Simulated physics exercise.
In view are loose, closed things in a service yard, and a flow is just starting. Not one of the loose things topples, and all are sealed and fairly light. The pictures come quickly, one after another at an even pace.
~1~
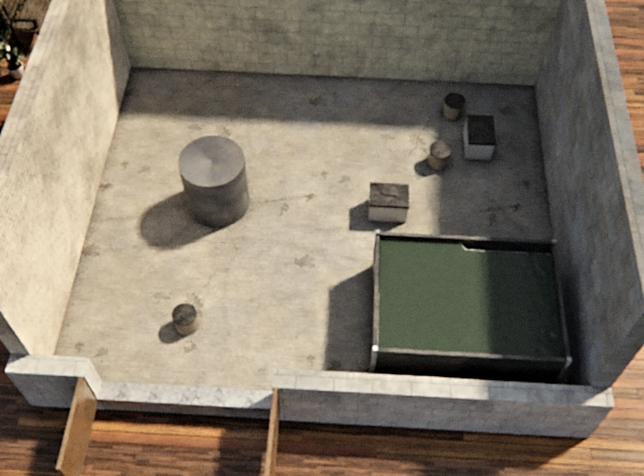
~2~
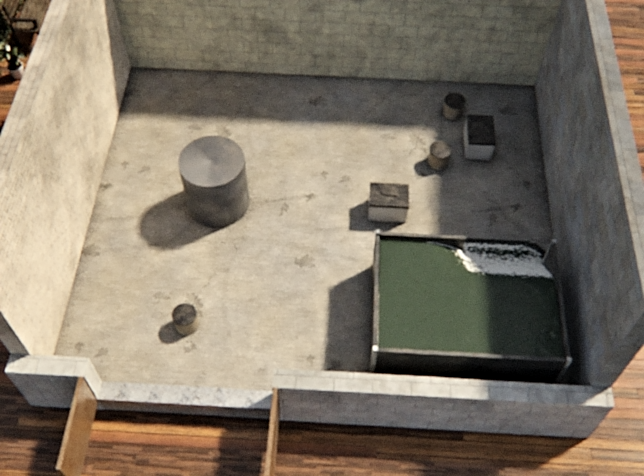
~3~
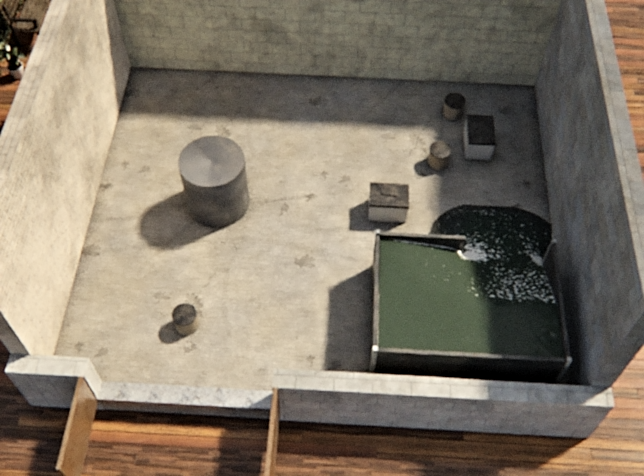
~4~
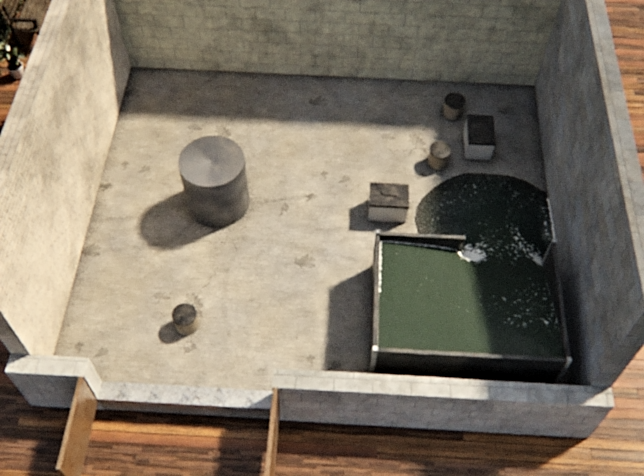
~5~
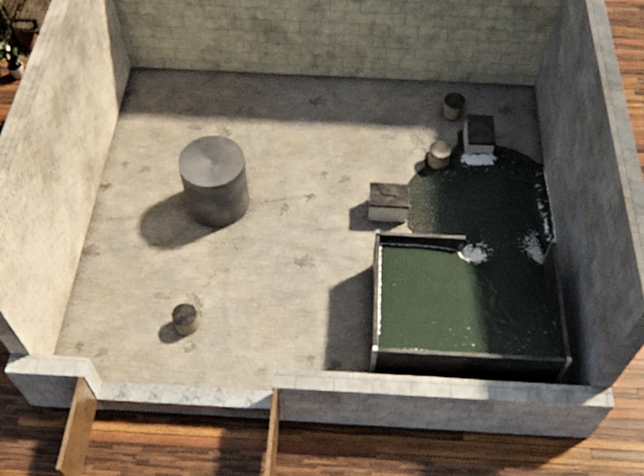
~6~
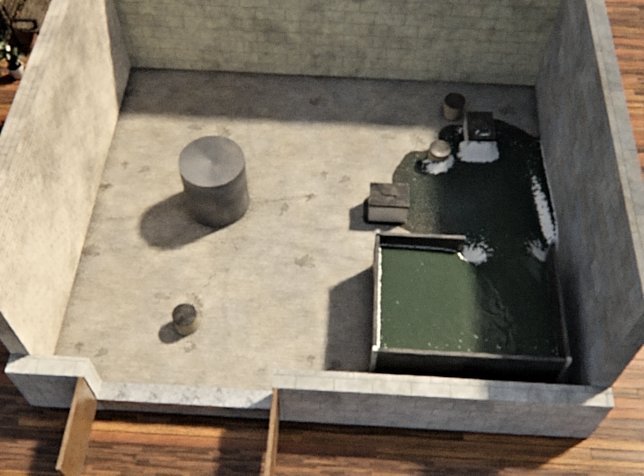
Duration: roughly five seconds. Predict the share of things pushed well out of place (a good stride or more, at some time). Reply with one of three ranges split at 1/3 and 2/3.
1/3 to 2/3.
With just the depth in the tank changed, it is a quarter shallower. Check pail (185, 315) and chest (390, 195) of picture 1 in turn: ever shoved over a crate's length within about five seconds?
Going one by one: Within that distance, within that distance, in that order.
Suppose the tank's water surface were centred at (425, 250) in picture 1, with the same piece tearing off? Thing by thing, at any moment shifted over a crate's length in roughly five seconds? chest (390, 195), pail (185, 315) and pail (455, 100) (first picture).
First never went far, then never went far, then displaced far.
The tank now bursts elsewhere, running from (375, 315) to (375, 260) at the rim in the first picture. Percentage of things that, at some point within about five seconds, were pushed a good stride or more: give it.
I'd guess around 20 percent of them.
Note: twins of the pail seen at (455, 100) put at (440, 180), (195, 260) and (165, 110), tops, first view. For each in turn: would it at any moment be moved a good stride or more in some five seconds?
One by one: Knocked well away; hardly budges; knocked well away.
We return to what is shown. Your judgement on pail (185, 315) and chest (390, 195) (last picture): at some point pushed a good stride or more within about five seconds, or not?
Each in turn - didn't go far / didn't go far.
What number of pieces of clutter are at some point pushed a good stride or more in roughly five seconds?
The count is 3.
A moment on, 1 of 5 are well off their spots; 0 afloat.
Next, 3 of 5 are well off their spots; 3 afloat.
Later, 3 of 5 are well off their spots; 1 afloat.
In the end, 3 of 5 are well off their spots, and 3 have been at some point; 3 afloat.
